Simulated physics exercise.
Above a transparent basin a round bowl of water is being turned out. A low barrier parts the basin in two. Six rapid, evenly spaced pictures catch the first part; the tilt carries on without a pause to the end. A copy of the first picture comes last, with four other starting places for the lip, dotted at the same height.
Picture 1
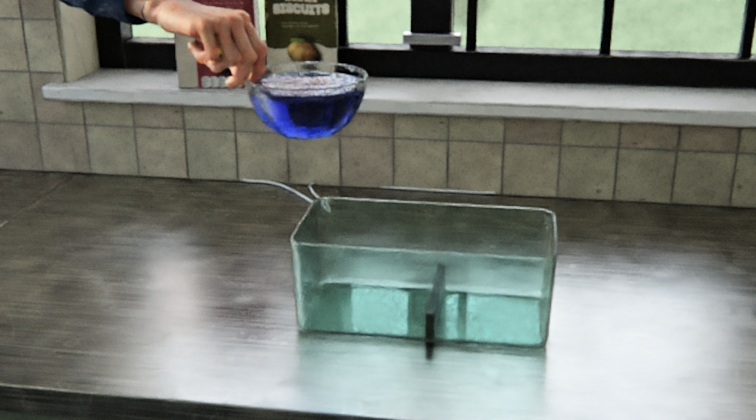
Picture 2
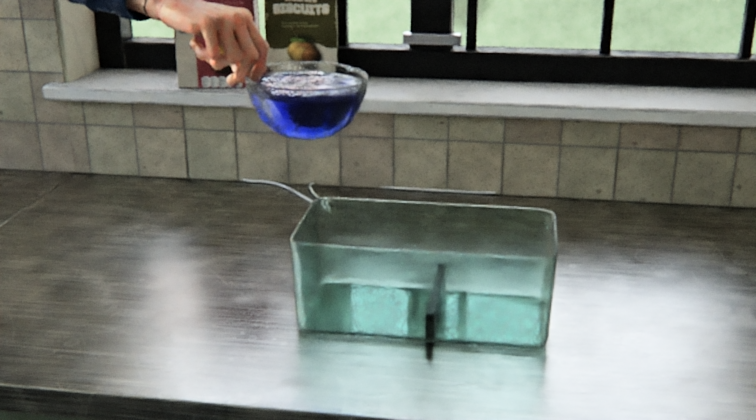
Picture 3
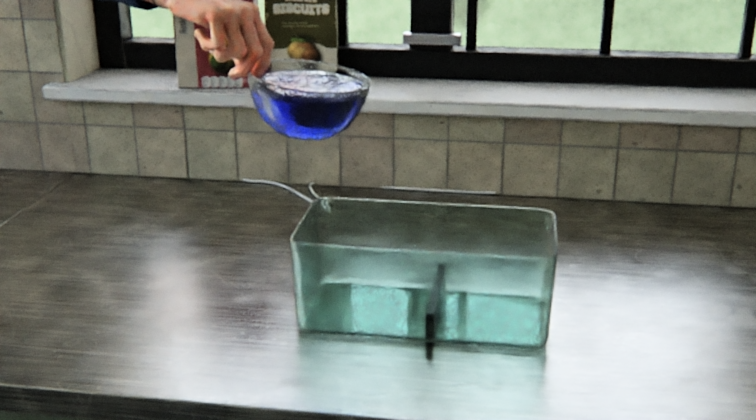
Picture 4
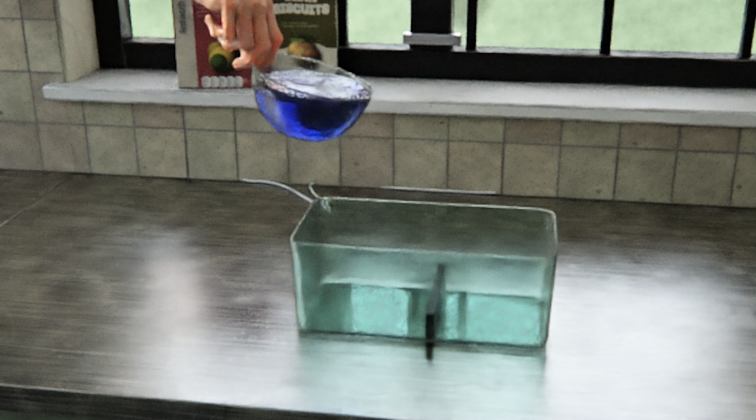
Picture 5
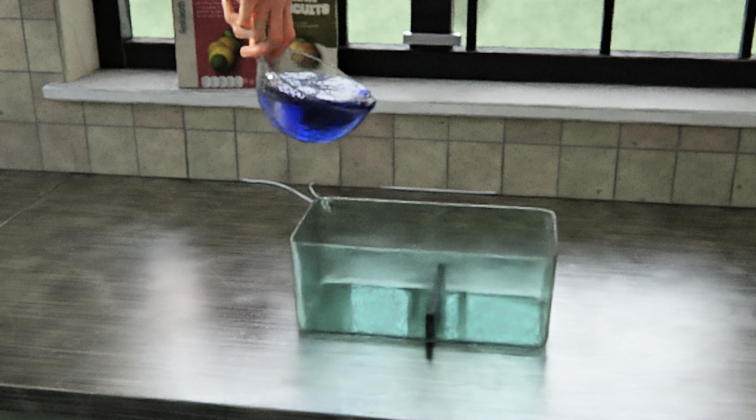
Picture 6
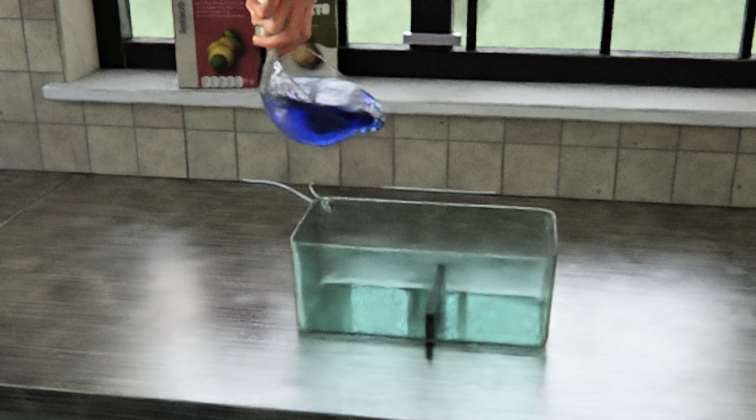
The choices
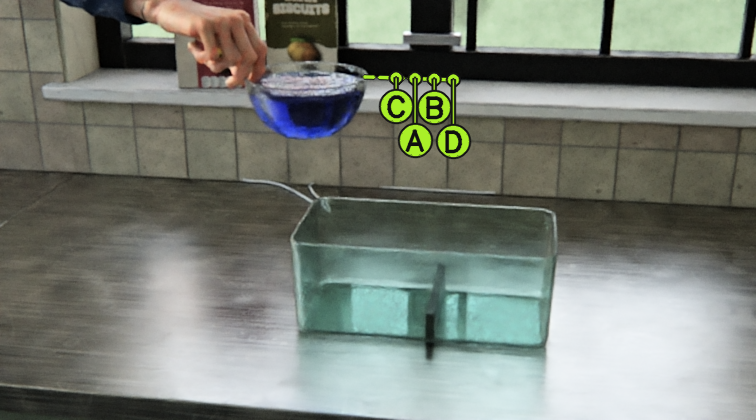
A hand at the upper left holds a round glass bowl of deep blue liquid, seen from slightly above and fixed in view, over a dark kitchen counter before a tiled wall and window. Below it sits a clear, greenish rectangular basin holding shallow pale teal water, with a low dark divider. The bowl stays level, then tilts steadily rightward as the hand shifts right and rises, and blue liquid slides to the lip and begins to edge over.
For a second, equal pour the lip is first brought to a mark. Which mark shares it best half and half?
Go for C.
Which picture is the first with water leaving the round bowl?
Picture 5.
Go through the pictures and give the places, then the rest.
Upright, lip at (364, 76); basin from (297, 328) to (548, 347); top of the wall at (437, 287); nothing has left yet, in the first frame.
Upright, lip at (365, 78); nothing has left yet, in the second frame.
Tipped about 7°, lip at (367, 84); nothing has left yet, in the third frame.
Tipped about 16°, lip at (370, 94); nothing has left yet, in the fourth frame.
Tipped about 27°, lip at (371, 106); water is over the lip, down to (371, 106), in the fifth frame.
Tipped about 41°, lip at (368, 120); water is over the lip, down to (378, 127), in the sixth frame.
In lime, A at (415, 78); B at (434, 79); C at (396, 78); D at (453, 79).
For dot A, about 38 % ends left of the wall and 60 % right of it.
For dot B, about 28 % ends left of the wall and 69 % right of it; 3 % is lost outside.
For dot C, about 47 % ends left of the wall and 49 % right of it; 4 % is lost outside.
For dot D, about 23 % ends left of the wall and 69 % right of it; 7 % is lost outside.
